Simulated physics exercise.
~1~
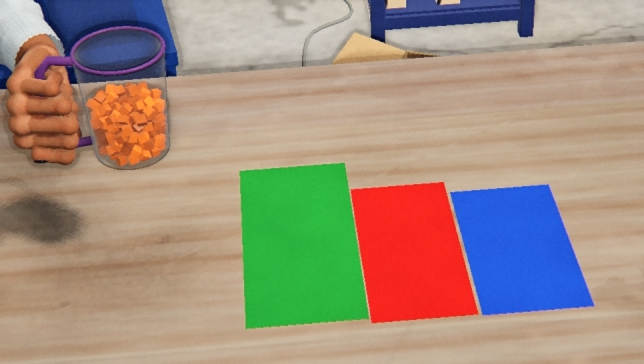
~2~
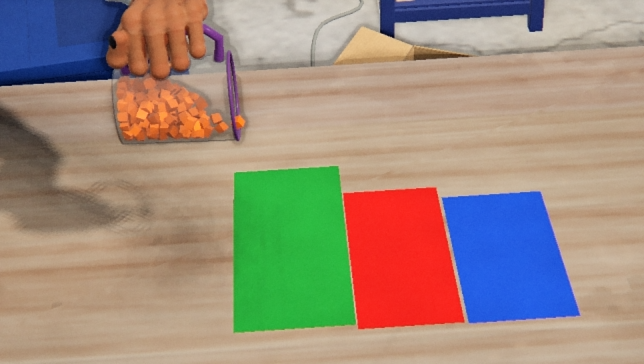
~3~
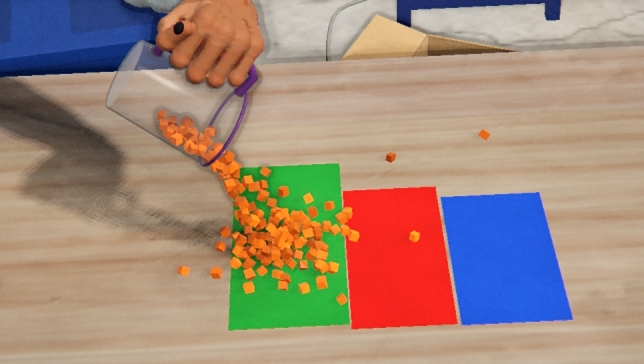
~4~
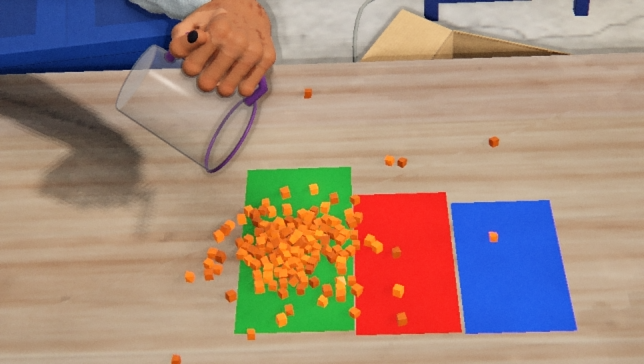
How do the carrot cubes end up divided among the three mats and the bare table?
The green mat holds by far the largest share of the cubes. The red mat, the blue mat and the bare table around them each end up with only a small part or next to nothing.
The clip opens with a hand holding a clear cup with a purple rim and handle, full of small orange carrot cubes, above a wooden table where green, red and blue mats lie side by side. The hand moves the cup to the right and tips it onto its side, the cubes sliding toward the rim. It then tilts the mouth downward, and the cubes tumble onto the green mat, a few scattering farther out. At the end the cup is empty, with most cubes heaped on green, some on red and bare wood, and a lone one on blue.
